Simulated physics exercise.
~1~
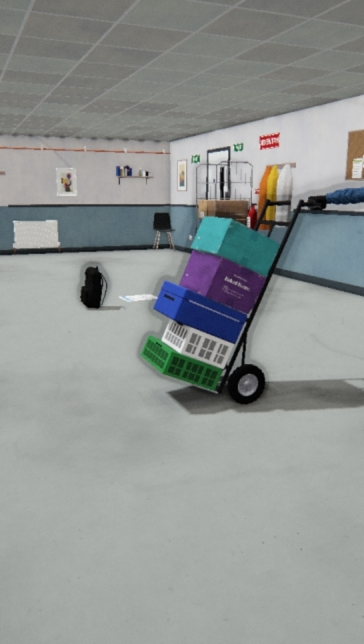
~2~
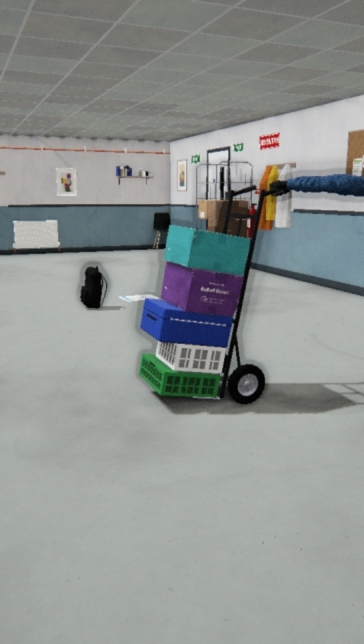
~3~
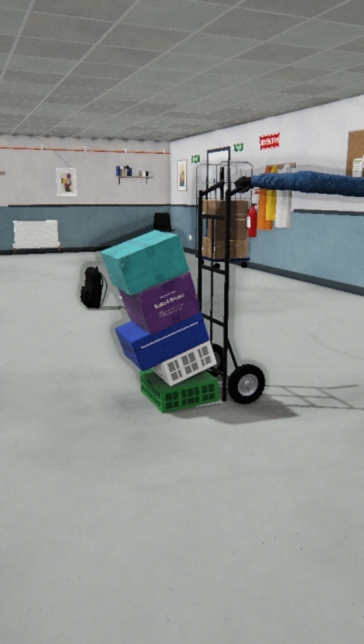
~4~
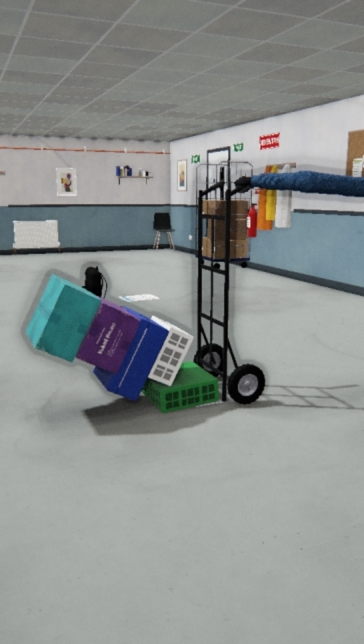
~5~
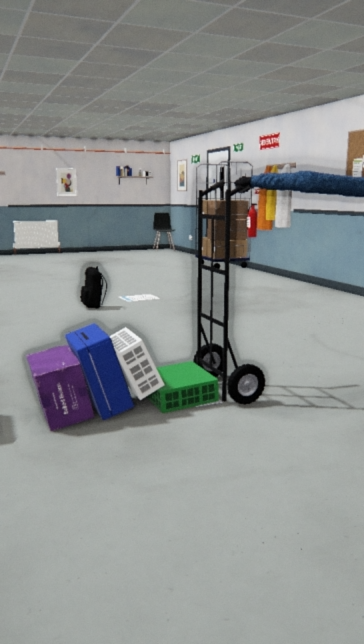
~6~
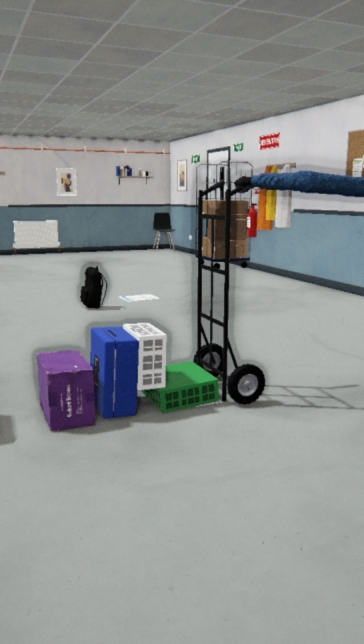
The clip shows a hand truck stacked with five boxes and crates being swung upright, sending the upper items toppling left onto the floor. The turquoise box drops out of sight, the purple and blue ones stand on the floor, and the tipped white crate rests against the green one.
